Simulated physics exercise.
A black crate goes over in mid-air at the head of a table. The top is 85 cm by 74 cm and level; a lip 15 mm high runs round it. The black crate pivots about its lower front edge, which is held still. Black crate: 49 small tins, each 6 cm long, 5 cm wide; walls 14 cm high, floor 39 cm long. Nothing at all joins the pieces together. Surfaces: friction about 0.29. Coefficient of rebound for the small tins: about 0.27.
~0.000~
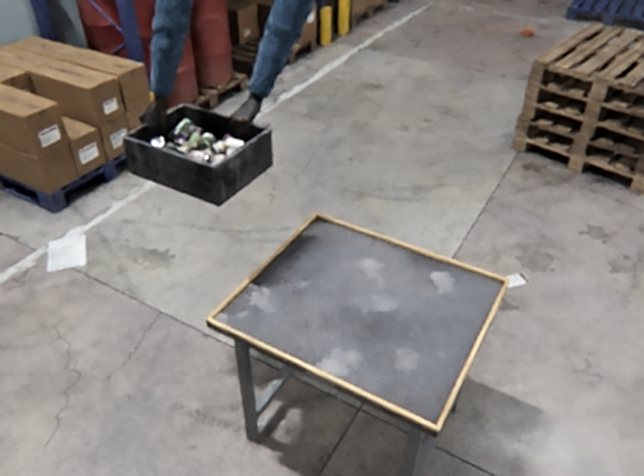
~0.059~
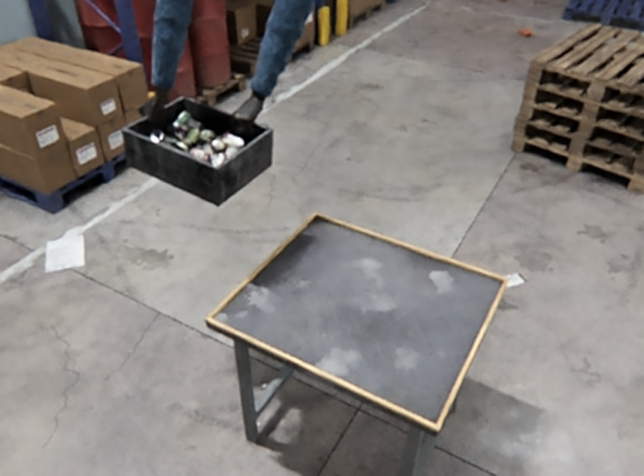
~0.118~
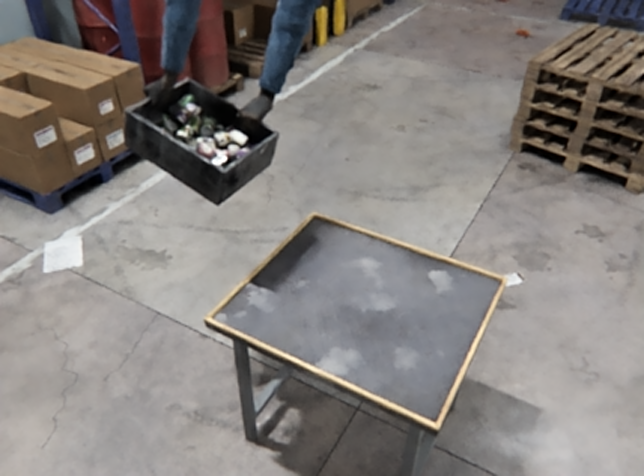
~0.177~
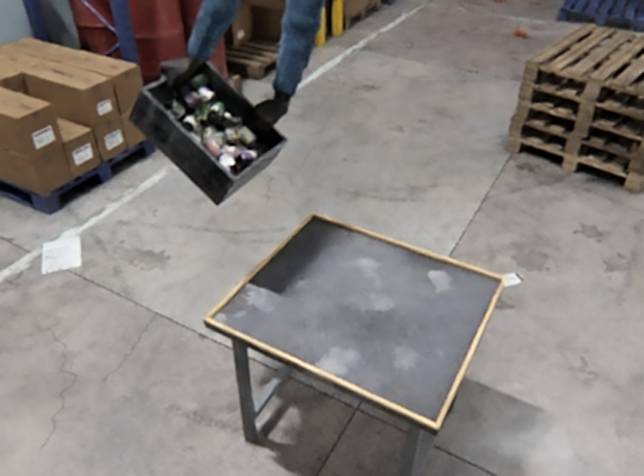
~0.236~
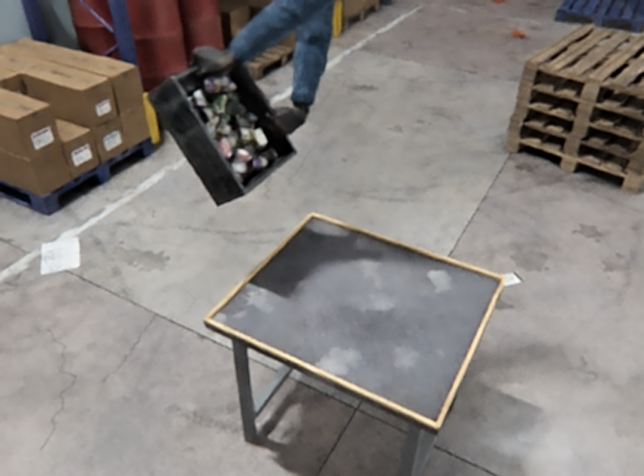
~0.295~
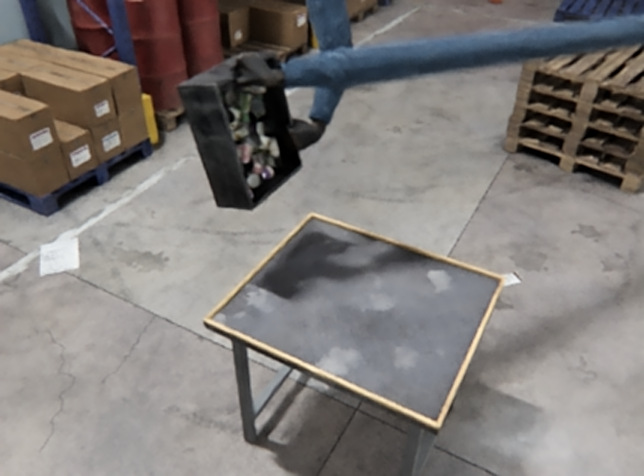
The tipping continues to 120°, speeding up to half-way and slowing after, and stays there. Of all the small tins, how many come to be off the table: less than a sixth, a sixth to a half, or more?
I reckon one-sixth to one-half of the small tins wind up off the table.
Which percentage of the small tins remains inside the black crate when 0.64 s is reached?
Around 5 in a hundred is still inside.
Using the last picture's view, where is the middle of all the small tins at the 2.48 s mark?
Centre: Approx. (466, 329).
After 0.64 s, tilt 120°; 3 still in the black crate, 40 on the table top and 6 in the air.
After 1.08 s, tilt 120°; 35 on the table top, 13 over the right end of the table and 1 over the table's other edges.
After 1.69 s, tilt 120°; 32 on the table top, 16 over the right end of the table and 1 over the table's other edges.
Outcome (at 2.48 s), 32 on the table top, 16 over the right end of the table and 1 over the table's other edges. Asked share, 17 of 49, 35 per cent.
